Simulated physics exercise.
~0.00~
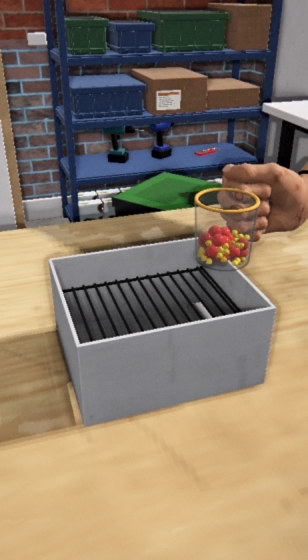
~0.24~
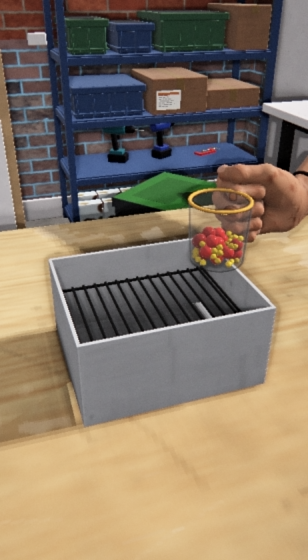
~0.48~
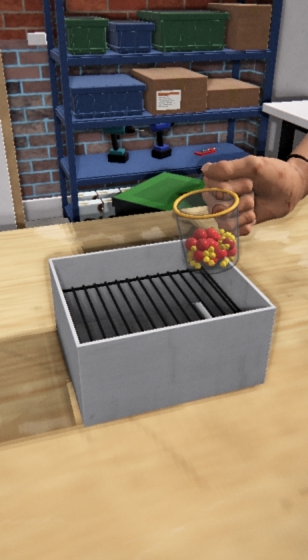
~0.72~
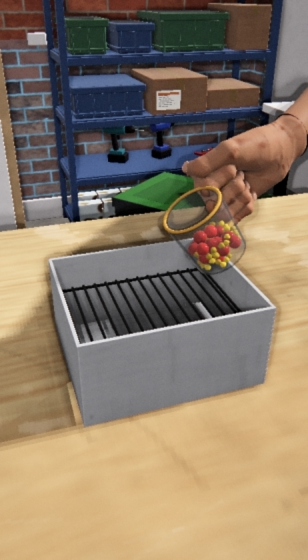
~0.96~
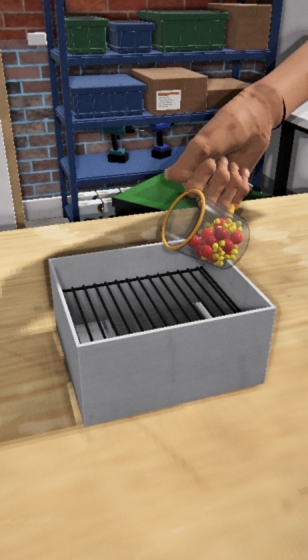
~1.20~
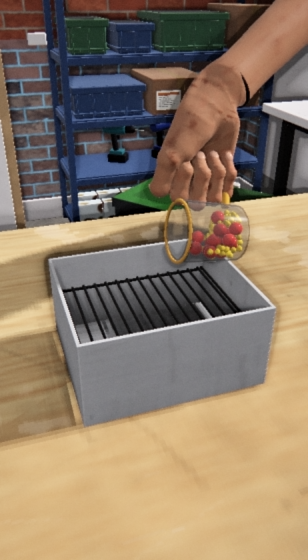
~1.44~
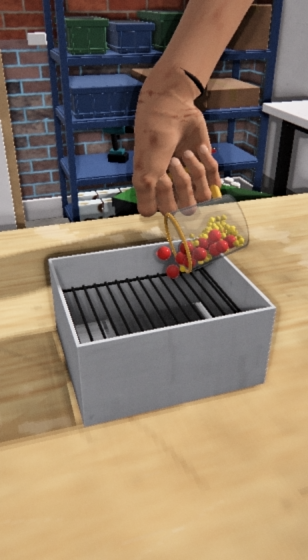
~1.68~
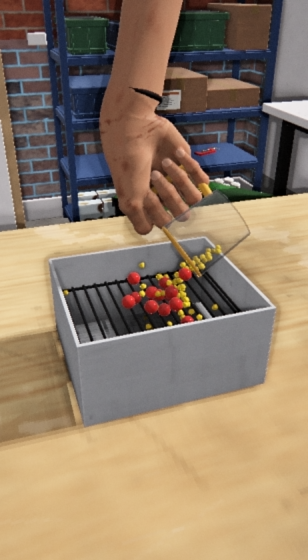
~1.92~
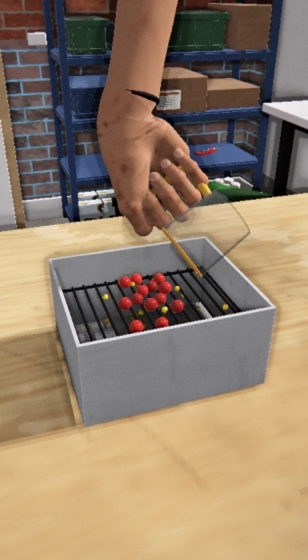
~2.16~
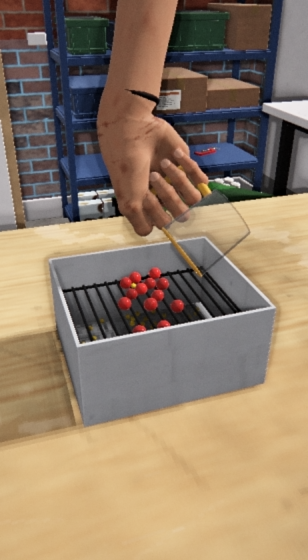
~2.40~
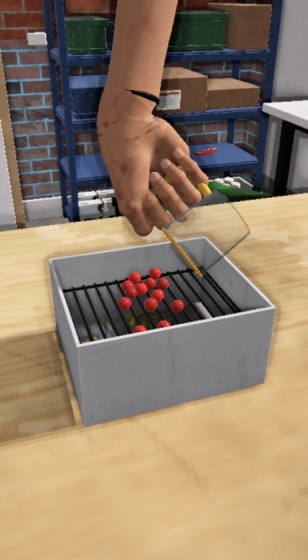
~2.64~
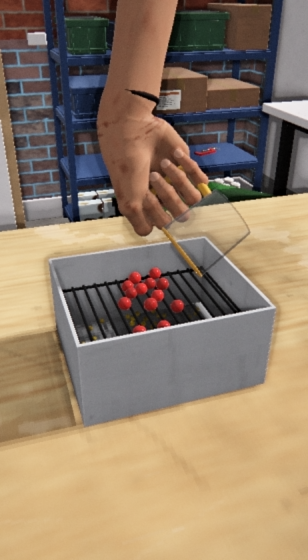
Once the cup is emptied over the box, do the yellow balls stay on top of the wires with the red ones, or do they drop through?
The yellow balls drop through the wires, while the red balls stay on top.
